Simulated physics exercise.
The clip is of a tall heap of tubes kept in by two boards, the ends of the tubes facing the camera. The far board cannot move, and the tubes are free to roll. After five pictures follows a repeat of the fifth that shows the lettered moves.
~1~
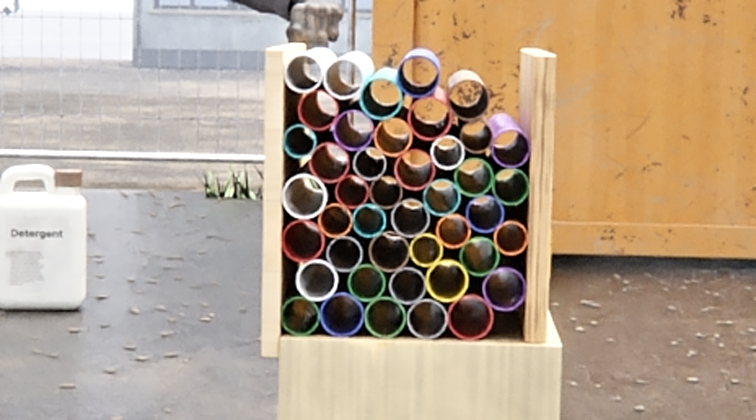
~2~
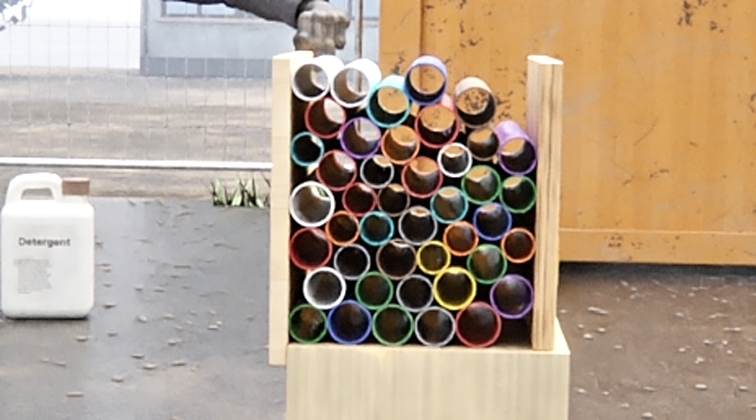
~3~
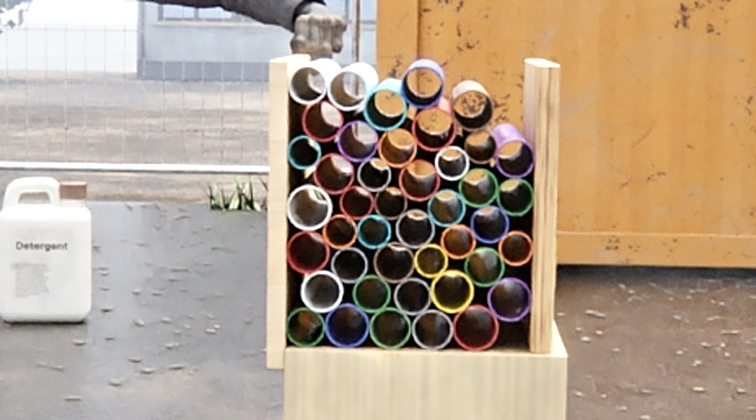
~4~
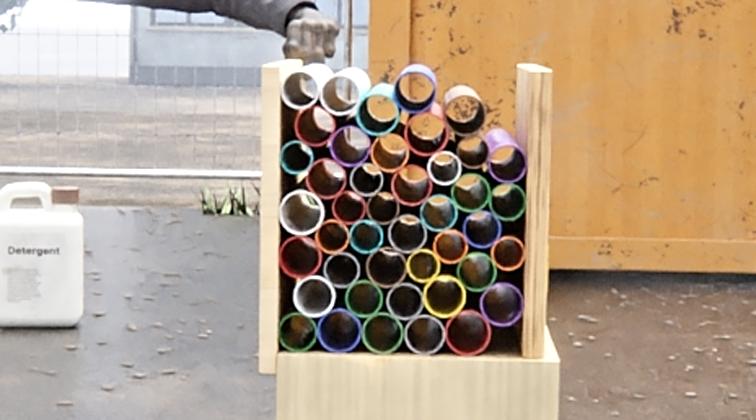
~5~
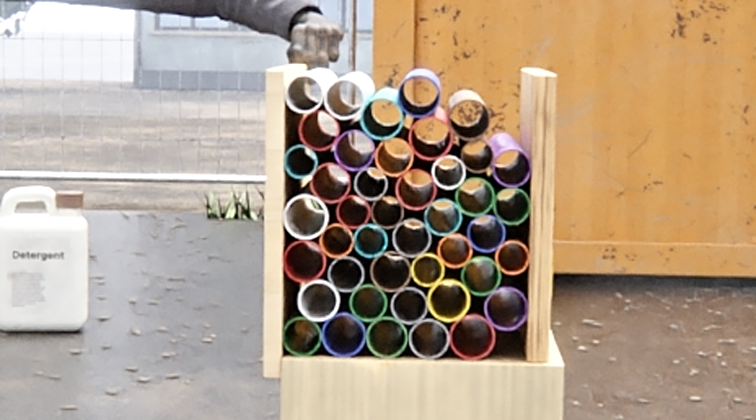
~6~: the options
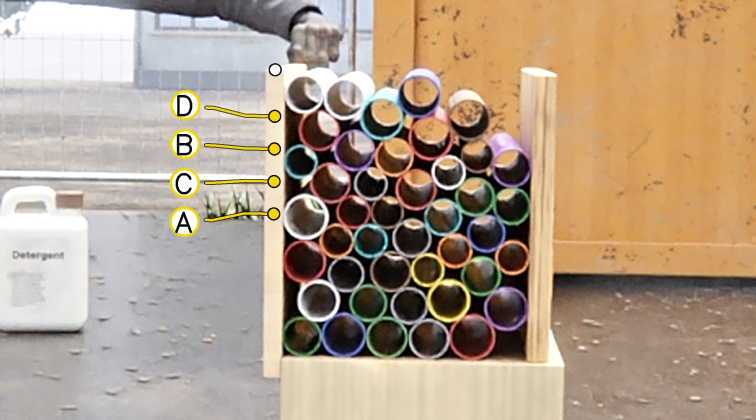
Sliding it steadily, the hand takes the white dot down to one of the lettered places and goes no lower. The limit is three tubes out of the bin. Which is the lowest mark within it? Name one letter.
At most to C.
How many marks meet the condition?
The number is three.
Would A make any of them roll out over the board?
At A: Yes.
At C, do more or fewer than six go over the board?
At C, fewer than six.
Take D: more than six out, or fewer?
It loses fewer than six.
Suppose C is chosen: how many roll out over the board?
The count is one.
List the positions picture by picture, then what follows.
A purple tube (354, 130); a turquoise tube (381, 98); a white tube (344, 79), in the first picture.
A white tube (351, 86); side board (295, 195), in the second picture.
A green tube (305, 327); a white tube (322, 292), in the third picture.
A yellow tube (445, 296); a green tube (477, 272), in the fourth picture.
A red tube (354, 212); a blue tube (486, 233); a purple tube (355, 150), in the fifth picture.
On the copy, A at (274, 214); B at (275, 149); C at (274, 181); D at (275, 116); the white dot at (275, 70).
On C. First, top of the board (284, 123).
Then, top of the board (284, 181).
Finally, top of the board (284, 181), one out over the board.
By contrast, A four out over the board; B one out over the board; D none out over the board.
